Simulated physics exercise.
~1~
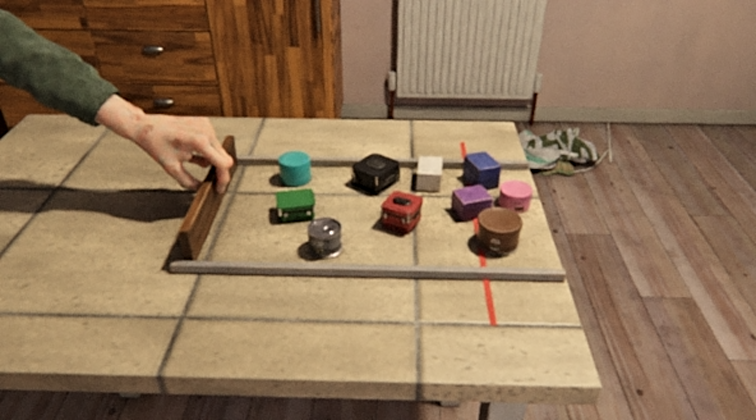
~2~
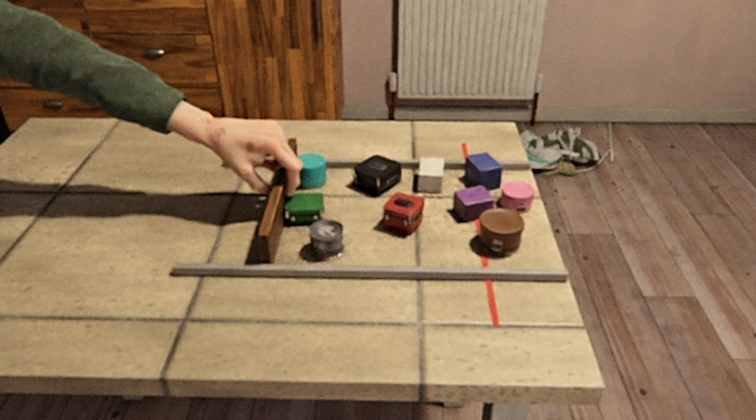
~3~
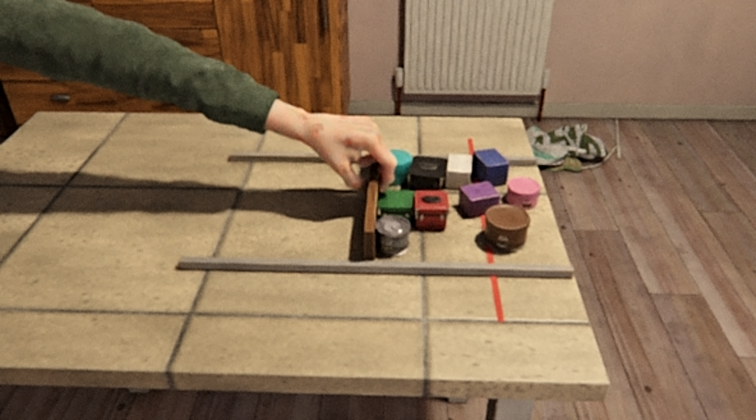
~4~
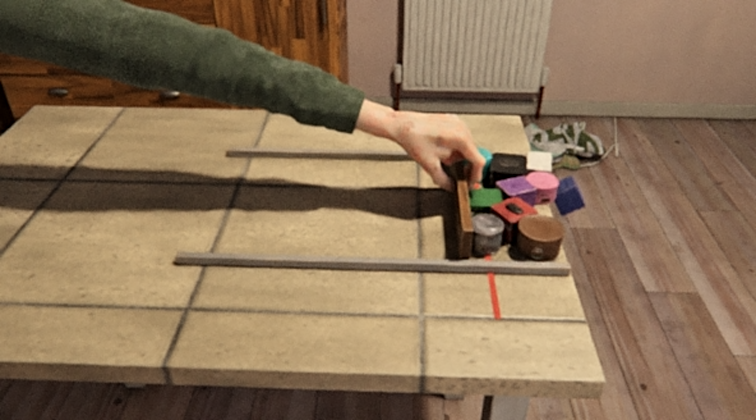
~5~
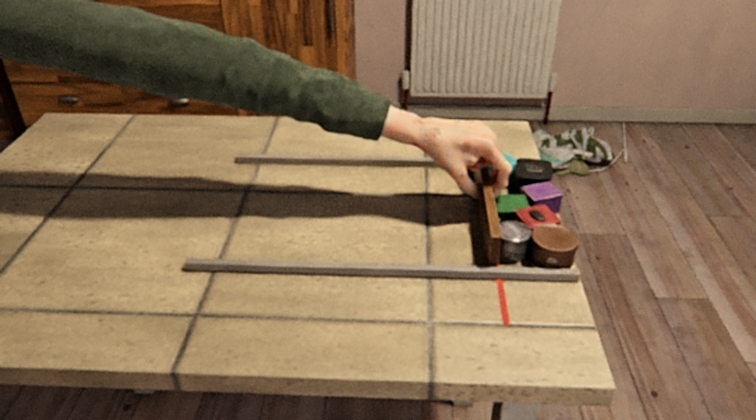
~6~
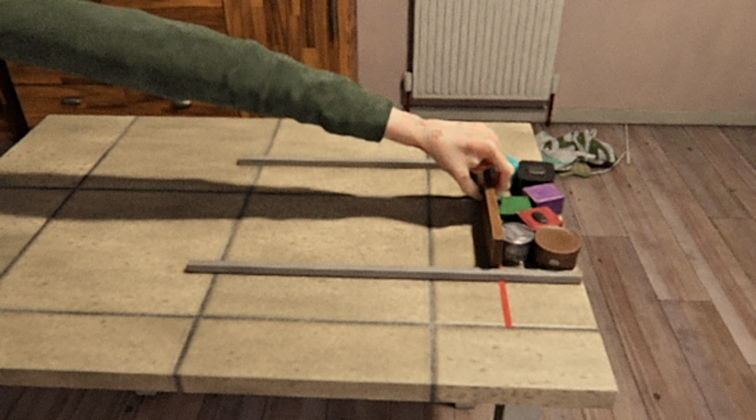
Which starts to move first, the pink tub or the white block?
The white block starts to move first, pushed right with the crowding group while the pink tub is still at rest. The pink tub only shifts later, as the group nears the table's edge.
